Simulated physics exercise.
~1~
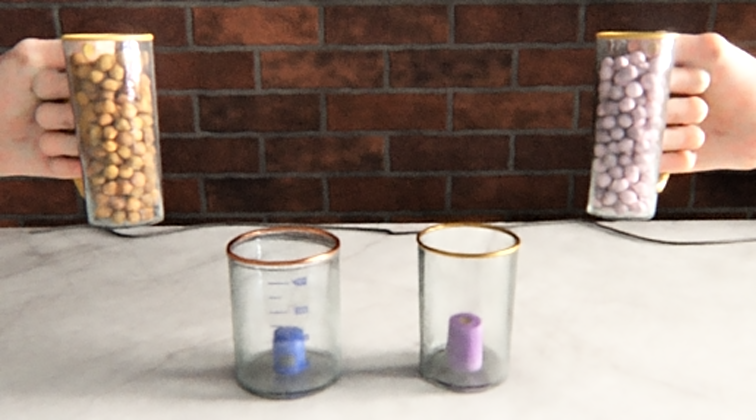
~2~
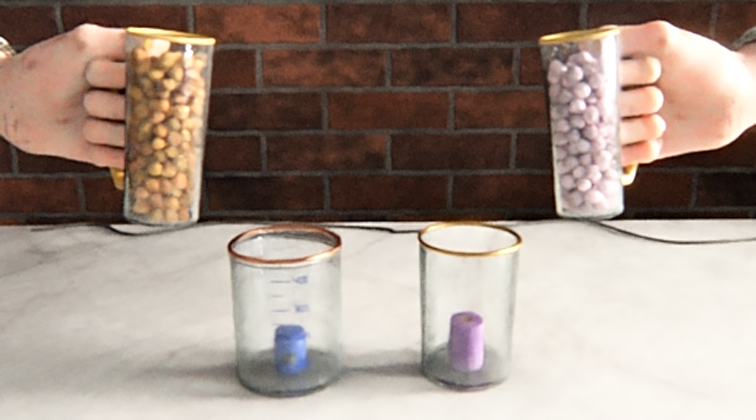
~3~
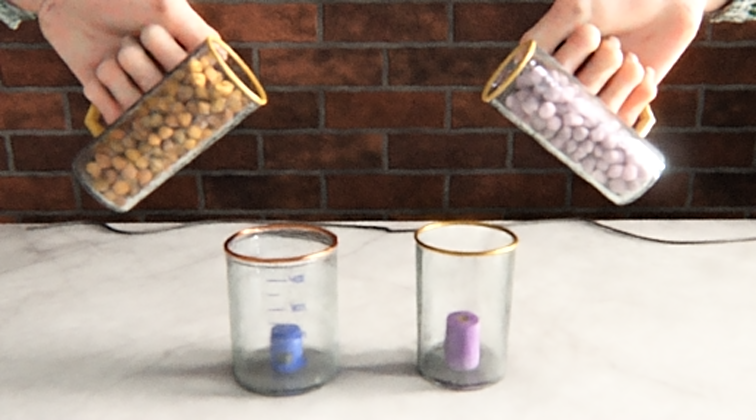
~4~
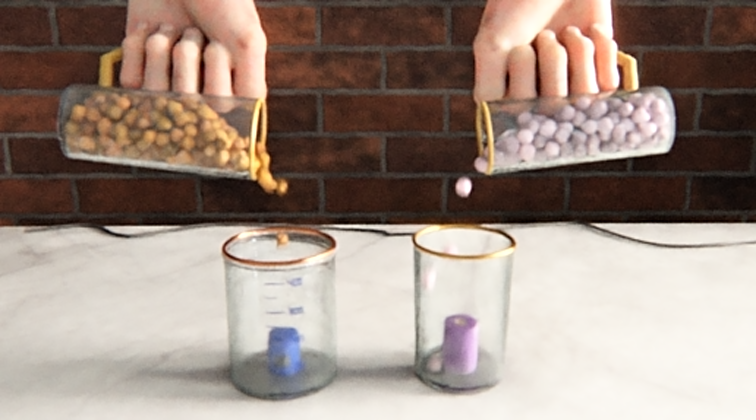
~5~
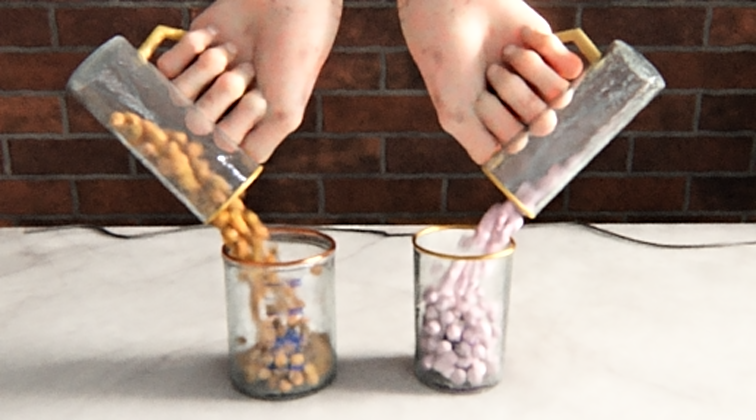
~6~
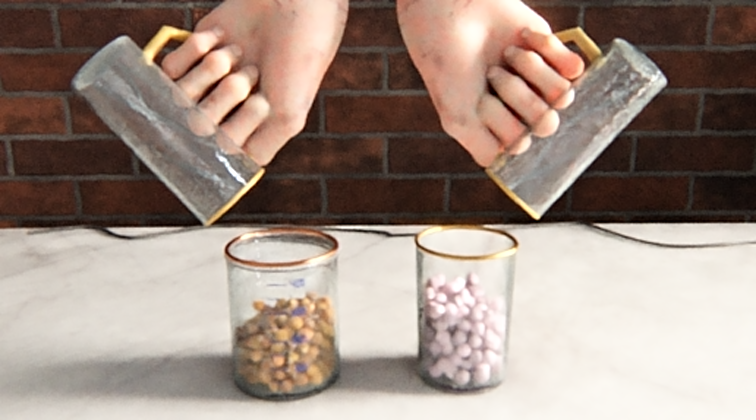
To begin with, two hands hold up tall gold-rimmed glass cups, the left full of orange-brown beads and the right full of pale lilac ones, above a beaker with a small blue object and a glass with a small purple one. The hands bring the cups inward and tilt them toward each other. As the cups lie on their sides, the first few beads drop out. Tipped further, both cups send streams down around the small objects. Finally the emptied cups stay tipped, the left beaker about half full and the right glass about two thirds, both objects buried.
